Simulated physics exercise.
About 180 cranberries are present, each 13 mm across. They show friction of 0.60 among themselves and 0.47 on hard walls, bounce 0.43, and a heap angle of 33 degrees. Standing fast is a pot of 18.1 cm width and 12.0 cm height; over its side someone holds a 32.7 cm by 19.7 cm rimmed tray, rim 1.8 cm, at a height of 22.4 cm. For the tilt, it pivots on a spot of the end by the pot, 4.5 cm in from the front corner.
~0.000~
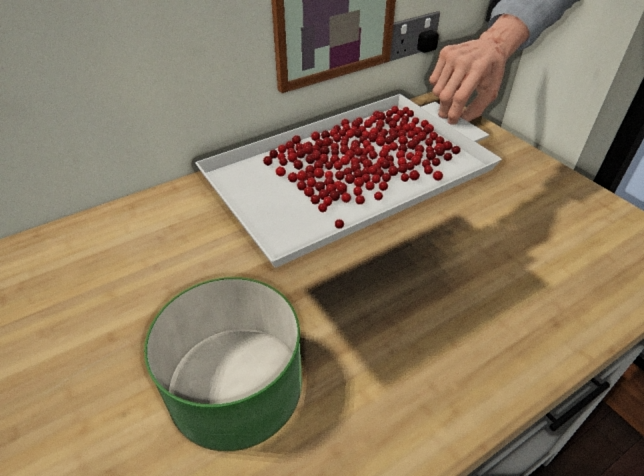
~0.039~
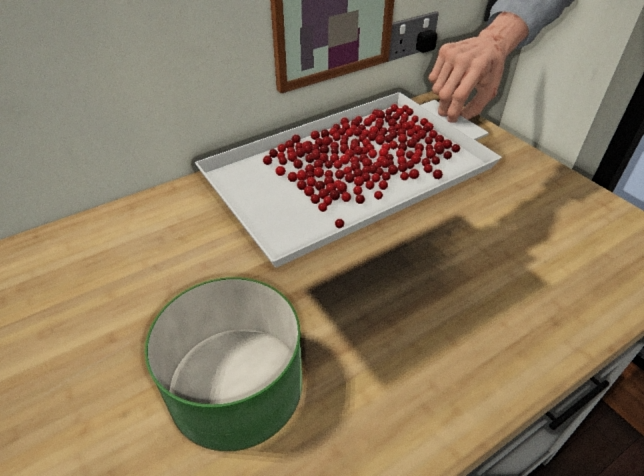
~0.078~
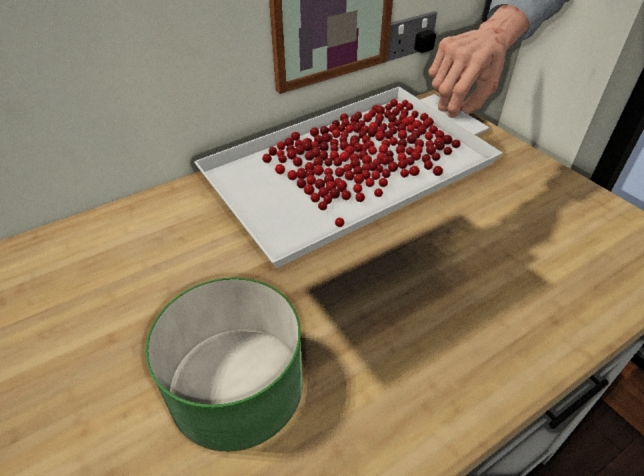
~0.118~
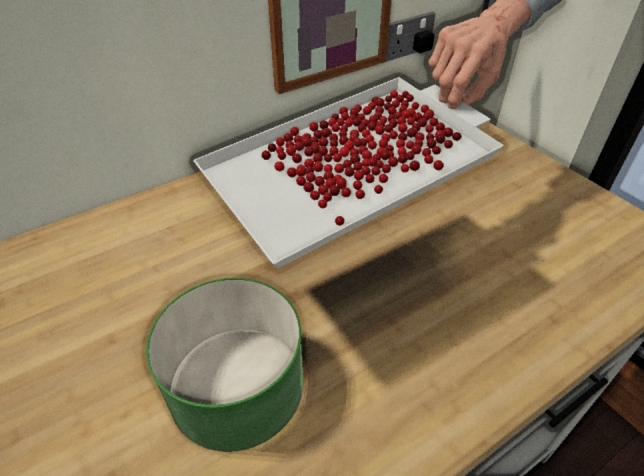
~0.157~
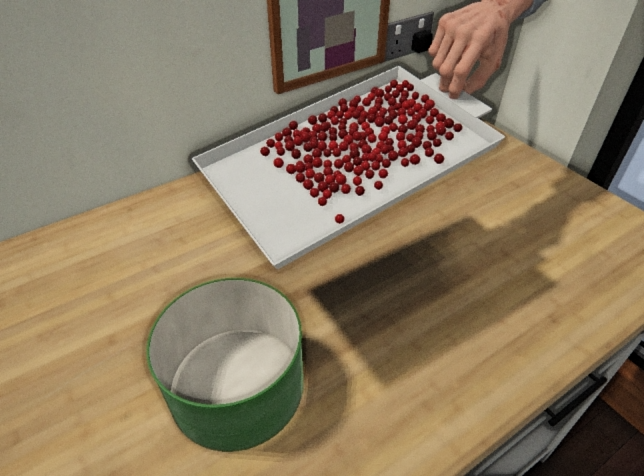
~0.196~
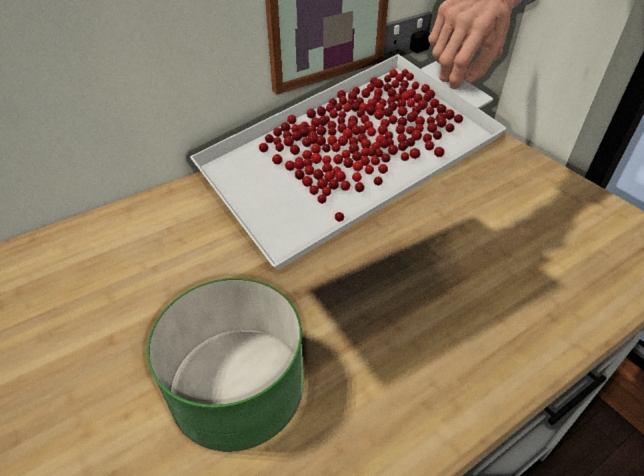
The video shows a hand holding a white rimmed tray of red cranberries above a wooden counter, near an open green pot; the hand raises the far right end slightly, tilting the tray gently while the berries barely shift.
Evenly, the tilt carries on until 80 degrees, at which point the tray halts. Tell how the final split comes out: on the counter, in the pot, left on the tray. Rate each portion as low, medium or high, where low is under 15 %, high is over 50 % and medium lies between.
Counter low, pot high, left on the tray low.
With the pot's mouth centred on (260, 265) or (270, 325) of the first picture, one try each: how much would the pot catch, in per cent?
First try about 5 per cent, second try about 95 per cent.
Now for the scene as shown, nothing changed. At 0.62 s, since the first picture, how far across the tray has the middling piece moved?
I'd say close to 10 centimetres.
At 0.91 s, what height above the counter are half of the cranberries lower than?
I'd put it near 26 cm.
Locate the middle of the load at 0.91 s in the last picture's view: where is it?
At about (269, 237).
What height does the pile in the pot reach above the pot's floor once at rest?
It reaches roughly 3.5 cm.
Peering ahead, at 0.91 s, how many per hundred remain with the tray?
It works out to near 75 per cent of the load.
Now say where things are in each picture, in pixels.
The first picture shows tray tilt 0 degrees, front corners at (274, 256) and (495, 158); middle of the pieces at (364, 153); pot at (223, 334).
The second picture shows tray tilt 0 degrees, front corners at (275, 256) and (495, 156); middle of the pieces at (363, 152).
The third picture shows tray tilt 2 degrees, front corners at (275, 256) and (495, 152); middle of the pieces at (363, 148).
The fourth picture shows tray tilt 5 degrees, front corners at (275, 258) and (497, 145), lowest corner left front; middle of the pieces at (363, 143).
The fifth picture shows tray tilt 8 degrees, front corners at (276, 259) and (498, 136), lowest corner left front; middle of the pieces at (362, 136).
The sixth picture shows tray tilt 11 degrees, front corners at (276, 260) and (499, 128), lowest corner left front; middle of the pieces at (362, 130); pot at (226, 335). The tray's pace is about 80 degrees a second.
After 0.62 s, tilt 44 degrees; the tray holds 100 %, the pot 0 %.
After 0.91 s, tilt 66 degrees; the tray holds 75 %, the pot 10 %.
After 1.30 s, tilt 80 degrees; the tray holds 25 %, the pot 65 %.
By 2.5 s all is still; counter 5 %, pot 90 %, tray 0 %.
